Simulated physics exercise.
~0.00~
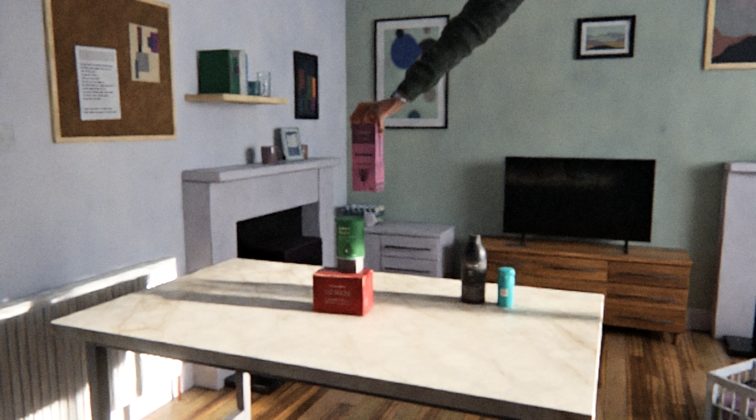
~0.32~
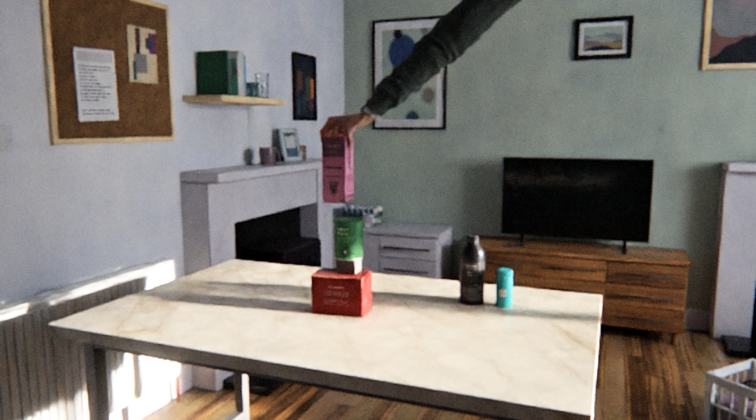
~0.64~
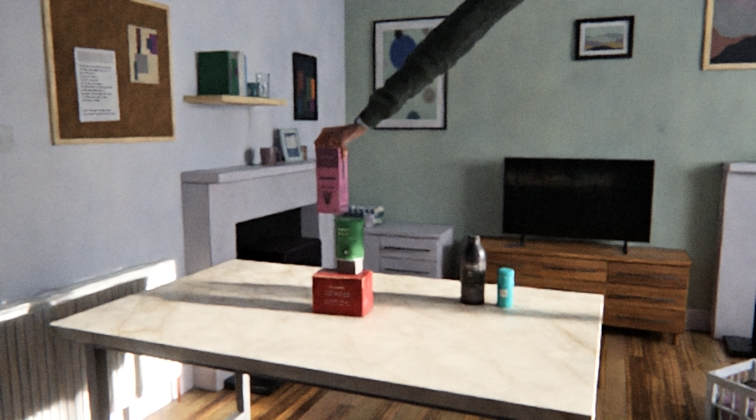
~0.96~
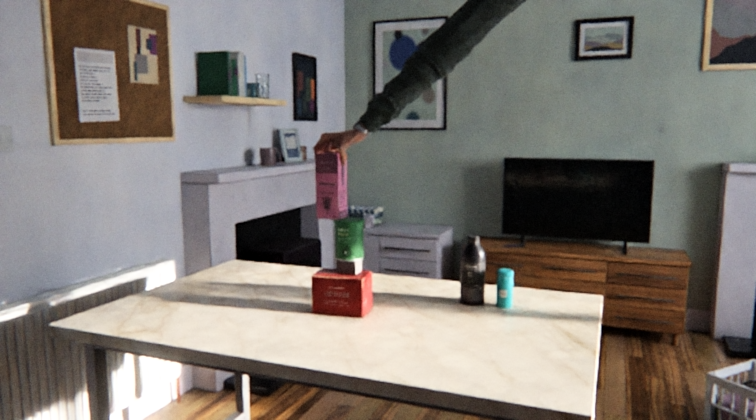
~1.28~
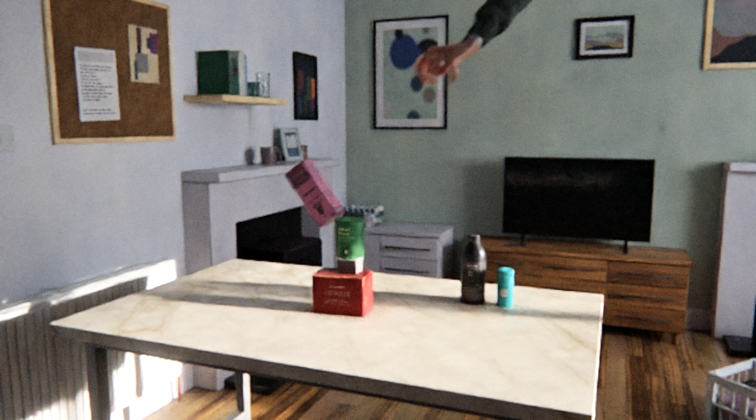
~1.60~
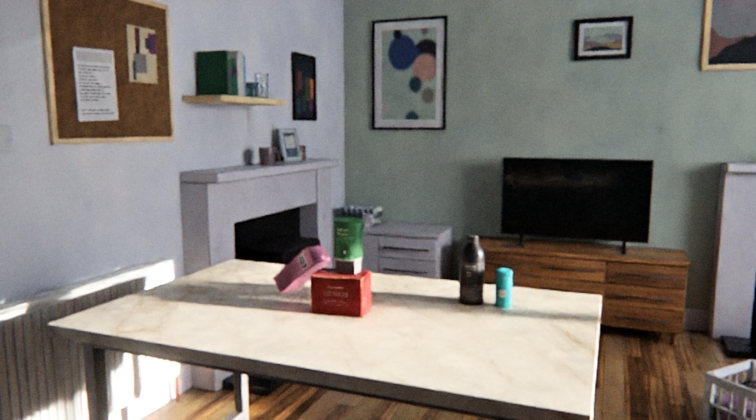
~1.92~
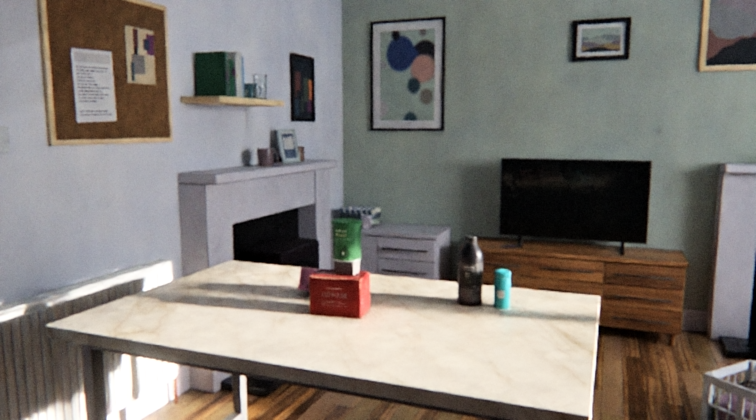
In a sunlit living room, seen across a pale marble-topped table by a slightly swaying camera, a small pile stands with a red box in front and a green tin on a grey block. A black bottle and a turquoise shaker stand to the right, with a television beyond. A hand reaching from the upper right carries an upright pink carton left, then lowers it over the green tin. The hand lets go and draws back as the carton tips left. It tumbles down beside the pile and ends lying behind the red box, everything else unmoved.
